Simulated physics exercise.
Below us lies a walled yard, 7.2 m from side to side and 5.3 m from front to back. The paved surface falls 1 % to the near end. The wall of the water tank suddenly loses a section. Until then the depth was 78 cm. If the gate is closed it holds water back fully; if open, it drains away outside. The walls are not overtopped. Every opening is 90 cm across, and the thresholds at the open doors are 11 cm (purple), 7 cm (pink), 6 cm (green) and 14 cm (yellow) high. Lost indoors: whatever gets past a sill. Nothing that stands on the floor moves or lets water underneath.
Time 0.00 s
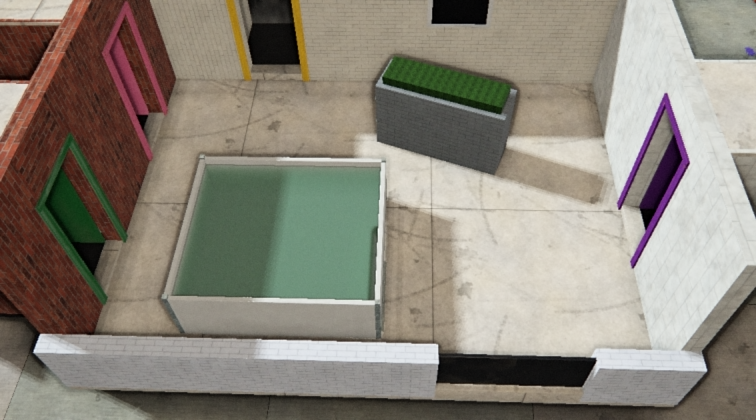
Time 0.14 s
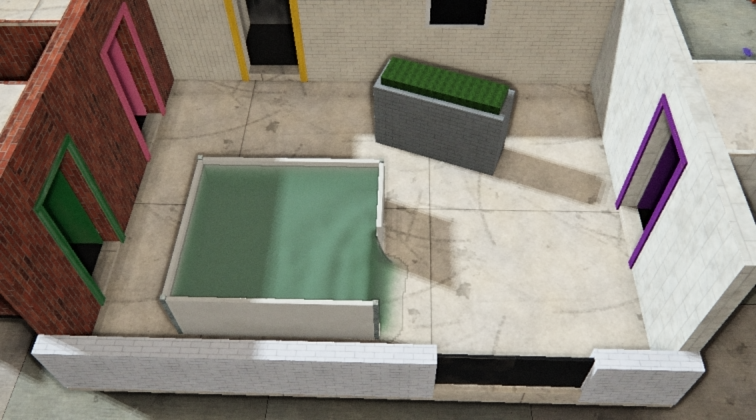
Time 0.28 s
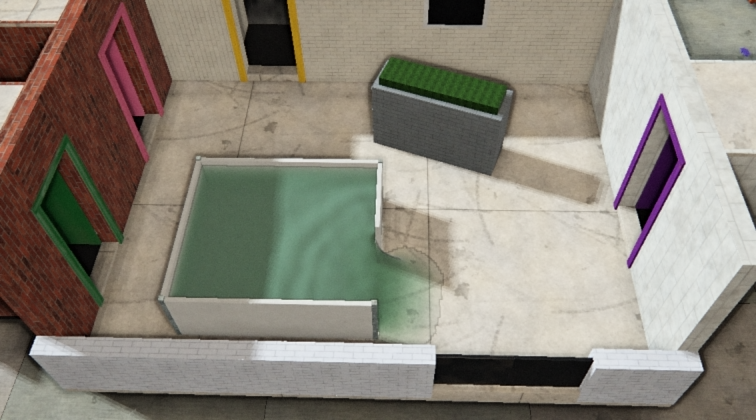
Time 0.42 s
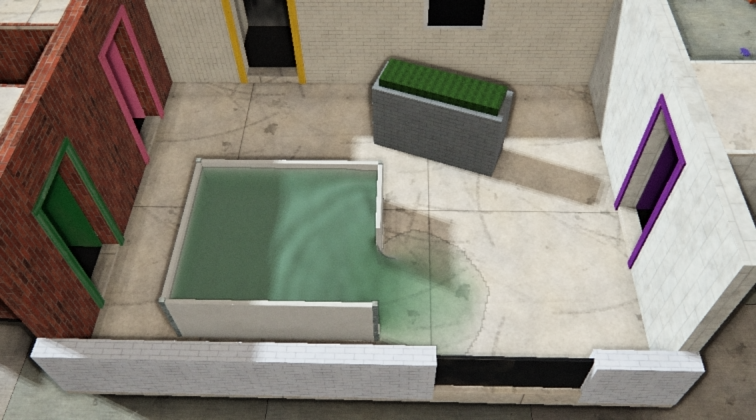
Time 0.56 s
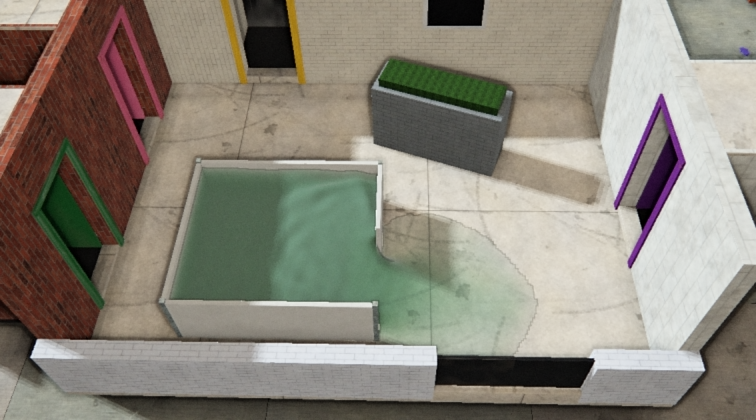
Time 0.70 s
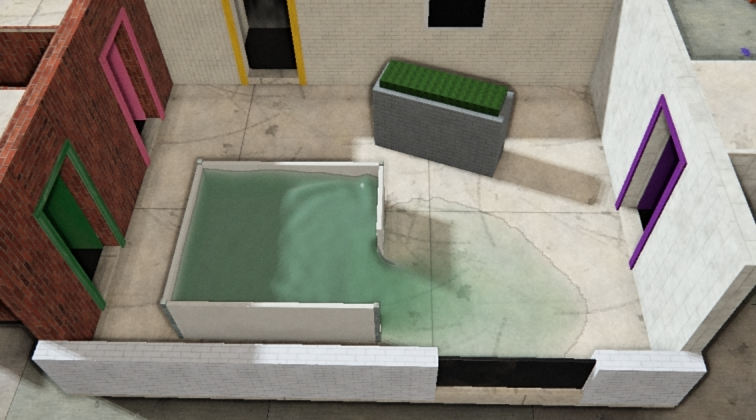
Green water pouring from a gap in the right wall of a pale tank, spreading rightward across a walled yard's paved floor.
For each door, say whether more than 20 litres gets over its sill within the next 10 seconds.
Purple door: Surplus; pink door: Surplus; green door: Short; yellow door: Short.
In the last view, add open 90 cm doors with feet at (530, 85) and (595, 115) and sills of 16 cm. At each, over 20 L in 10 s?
Order as listed: Surpassed and surpassed.
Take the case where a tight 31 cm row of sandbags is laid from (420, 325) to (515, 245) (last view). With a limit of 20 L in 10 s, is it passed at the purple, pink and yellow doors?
Checking the limit, purple is too much, pink is too much, yellow is fine.
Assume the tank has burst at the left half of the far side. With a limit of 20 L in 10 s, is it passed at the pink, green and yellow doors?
Pink door surpasses it, green door doesn't reach it, yellow door surpasses it.
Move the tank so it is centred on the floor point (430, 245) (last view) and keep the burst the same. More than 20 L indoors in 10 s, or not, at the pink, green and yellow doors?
Checking the limit: Pink is beyond it, green is beyond it and yellow is within it.
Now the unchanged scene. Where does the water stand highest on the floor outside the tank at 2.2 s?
Around (639, 351).
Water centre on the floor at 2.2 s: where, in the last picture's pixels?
Balance point at about (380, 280).
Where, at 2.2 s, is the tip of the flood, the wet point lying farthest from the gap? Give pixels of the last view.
About pixel (588, 126).
After 1.4 s water covers 30 % of the floor and is deepest (59 cm) near (642, 364); purple door 18 cm at the sill, 2 L in, pink door not reached, green door not reached, yellow door not reached.
After 2.2 s water covers 35 % of the floor and is deepest (56 cm) near (639, 351); purple door 29 cm at the sill, 44 L in, pink door not reached, green door not reached, yellow door not reached.
After 3.5 s water covers 45 % of the floor and is deepest (39 cm) near (569, 88); purple door 22 cm at the sill, 120 L in, pink door not reached, green door not reached, yellow door not reached.
After 6.0 s water covers 85 % of the floor and is deepest (29 cm) near (588, 126); purple door 19 cm at the sill, 186 L in, pink door 10 cm at the sill, 0 L in, green door 1 cm at the sill, 0 L in, yellow door 7 cm at the sill, 0 L in.
After 10.0 s water covers 100 % of the floor and is deepest (22 cm) near (99, 368); purple door 15 cm at the sill, 248 L in, pink door 14 cm at the sill, 84 L in, green door 7 cm at the sill, 1 L in, yellow door 5 cm at the sill, 0 L in.
